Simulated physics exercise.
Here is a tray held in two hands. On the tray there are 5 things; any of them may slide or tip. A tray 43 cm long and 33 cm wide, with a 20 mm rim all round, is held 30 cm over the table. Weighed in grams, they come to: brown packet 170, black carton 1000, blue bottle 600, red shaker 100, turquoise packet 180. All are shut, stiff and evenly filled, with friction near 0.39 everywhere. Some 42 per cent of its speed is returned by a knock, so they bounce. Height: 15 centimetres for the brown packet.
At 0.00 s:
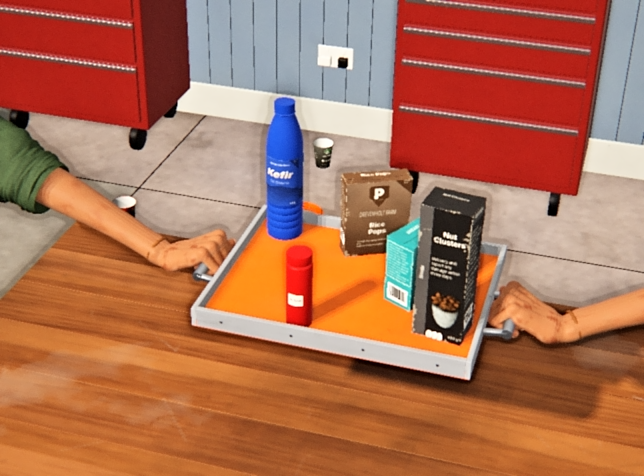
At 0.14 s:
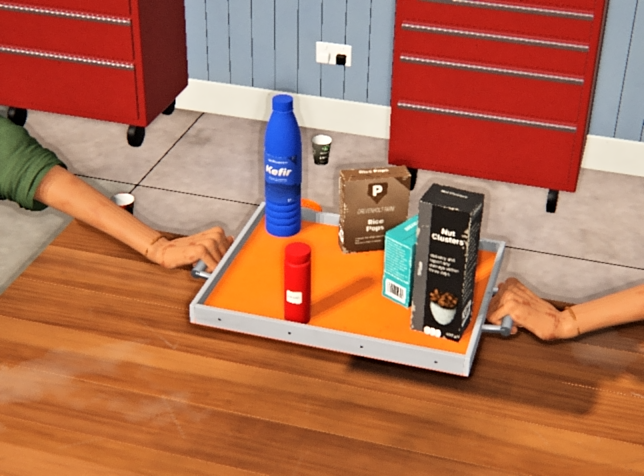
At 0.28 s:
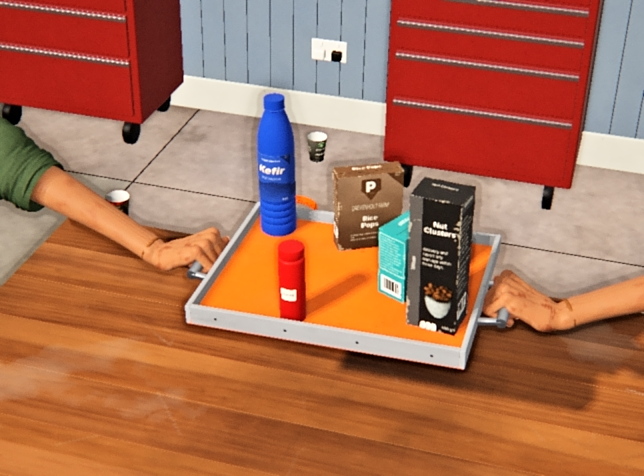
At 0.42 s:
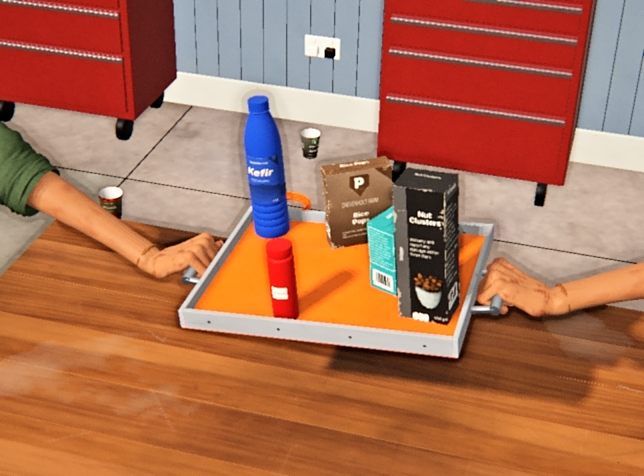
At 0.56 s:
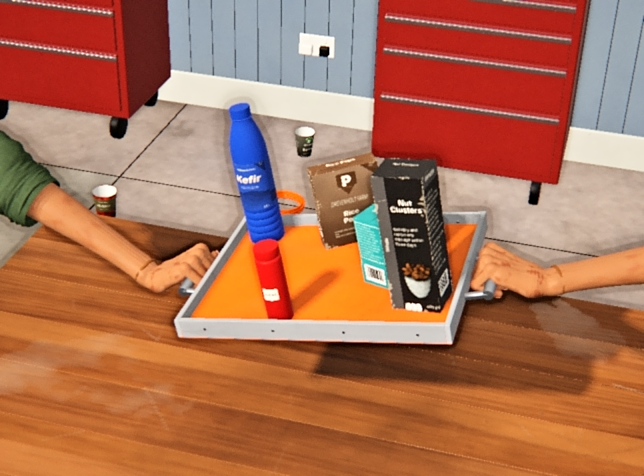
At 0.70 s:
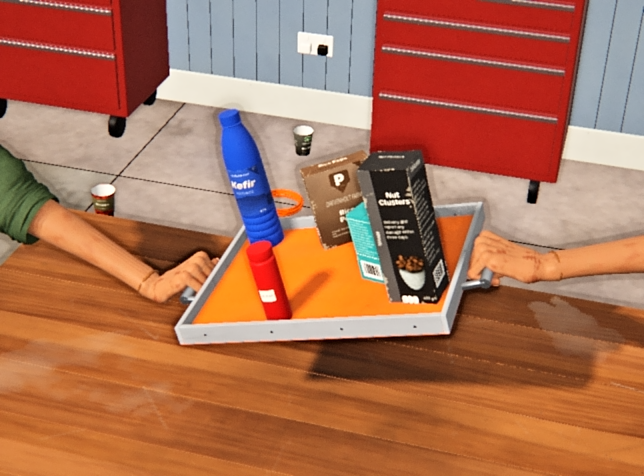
A tray carrying a blue bottle, a red shaker and three packets and cartons started out level in two hands, then was tilted steadily down to the left, the things on it leaning that way.
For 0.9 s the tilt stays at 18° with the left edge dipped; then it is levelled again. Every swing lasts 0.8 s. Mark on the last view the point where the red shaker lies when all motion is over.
Mark it at about (210, 277).
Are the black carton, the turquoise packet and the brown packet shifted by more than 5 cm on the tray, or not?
Here is how it goes: The black carton remains near its start; next, the turquoise packet remains near its start; last, the brown packet remains near its start.
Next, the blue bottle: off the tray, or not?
When everything stops, the blue bottle is out of bounds.
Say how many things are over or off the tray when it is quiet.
The answer is 2.
After 1.10 s, tray tilted 18°, left edge down; blue bottle now off the tray; red shaker 20° off its base near (254, 284).
After 1.30 s, tray tilted 18°, left edge down; red shaker 71° off its base near (216, 303).
After 1.60 s, tray tilted 18°, left edge down; red shaker on its side near (209, 307).
After 2.30 s, tray tilted 5°, left edge down; red shaker on its side near (208, 286).
In the end (3.1 s), off the tray, blue bottle; toppled on the tray, red shaker; the other 3 under 5 cm from the start. At the end, from the last picture's camera, red shaker near (210, 277).
